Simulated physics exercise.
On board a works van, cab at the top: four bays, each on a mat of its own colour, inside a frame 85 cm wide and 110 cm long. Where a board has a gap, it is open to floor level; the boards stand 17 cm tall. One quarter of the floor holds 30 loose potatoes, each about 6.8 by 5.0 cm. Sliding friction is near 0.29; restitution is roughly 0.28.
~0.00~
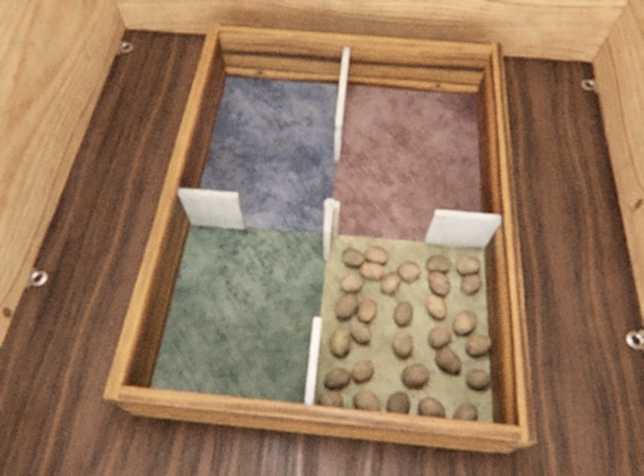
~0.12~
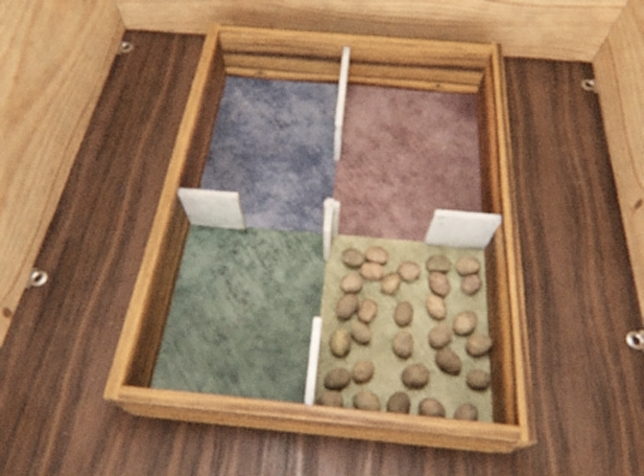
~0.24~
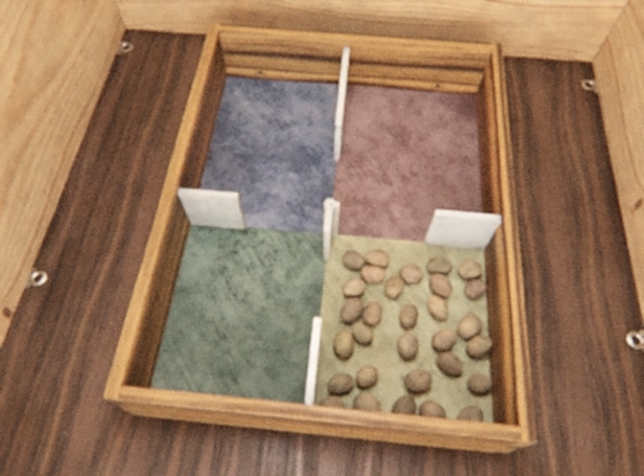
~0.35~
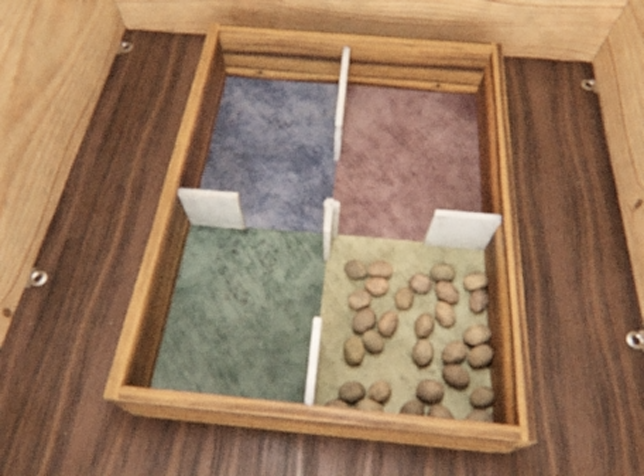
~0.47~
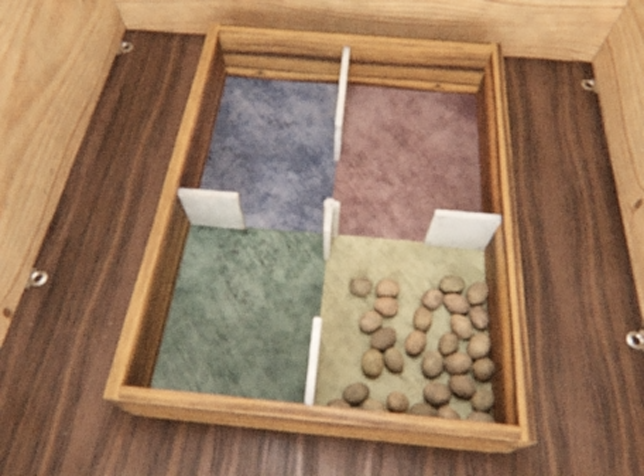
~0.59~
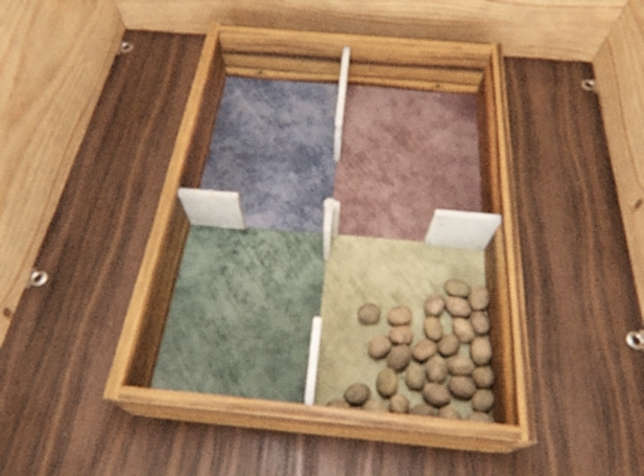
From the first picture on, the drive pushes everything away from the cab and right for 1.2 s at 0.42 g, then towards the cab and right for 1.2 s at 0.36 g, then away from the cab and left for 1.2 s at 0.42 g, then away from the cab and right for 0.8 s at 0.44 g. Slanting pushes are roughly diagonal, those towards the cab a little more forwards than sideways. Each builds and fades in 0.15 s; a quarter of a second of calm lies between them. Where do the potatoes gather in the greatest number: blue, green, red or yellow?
It is the yellow one.
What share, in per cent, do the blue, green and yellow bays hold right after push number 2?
By then: Blue 0, green 0, yellow 90 per cent.
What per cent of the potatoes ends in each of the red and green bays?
About: Red 0, green 20 per cent.
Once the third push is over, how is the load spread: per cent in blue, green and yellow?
By then: Blue 0, green 20, yellow 80 per cent.
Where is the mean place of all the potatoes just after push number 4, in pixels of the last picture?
Near (373, 381).
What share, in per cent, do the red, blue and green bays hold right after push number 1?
Red 0, blue 0, green 0 per cent.
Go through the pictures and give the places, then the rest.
In the first picture, middle of the blue mat (273, 148); middle of the green mat (243, 314); middle of the red mat (409, 159); middle of the yellow mat (405, 329); 30 in the yellow bay; the potato farthest behind, in the direction of the first push, is at (353, 257).
In the second picture, 30 in the yellow bay; the potato farthest behind, in the direction of the first push, is at (353, 258).
In the third picture, 30 in the yellow bay; the potato farthest behind, in the direction of the first push, is at (353, 260).
In the fourth picture, 30 in the yellow bay; the potato farthest behind, in the direction of the first push, is at (356, 269).
In the fifth picture, 30 in the yellow bay; the potato farthest behind, in the direction of the first push, is at (360, 286).
In the sixth picture, 30 in the yellow bay; the potato farthest behind, in the direction of the first push, is at (369, 313).
After push 1 (1.44 s), 30 in the yellow bay.
After push 2 (2.89 s), 4 in the red bay and 26 in the yellow bay.
After push 3 (4.34 s), 7 in the green bay and 23 in the yellow bay.
After push 4 (5.39 s), 7 in the green bay and 23 in the yellow bay.
Final count (at 5.68 s), 7 in the green bay and 23 in the yellow bay.
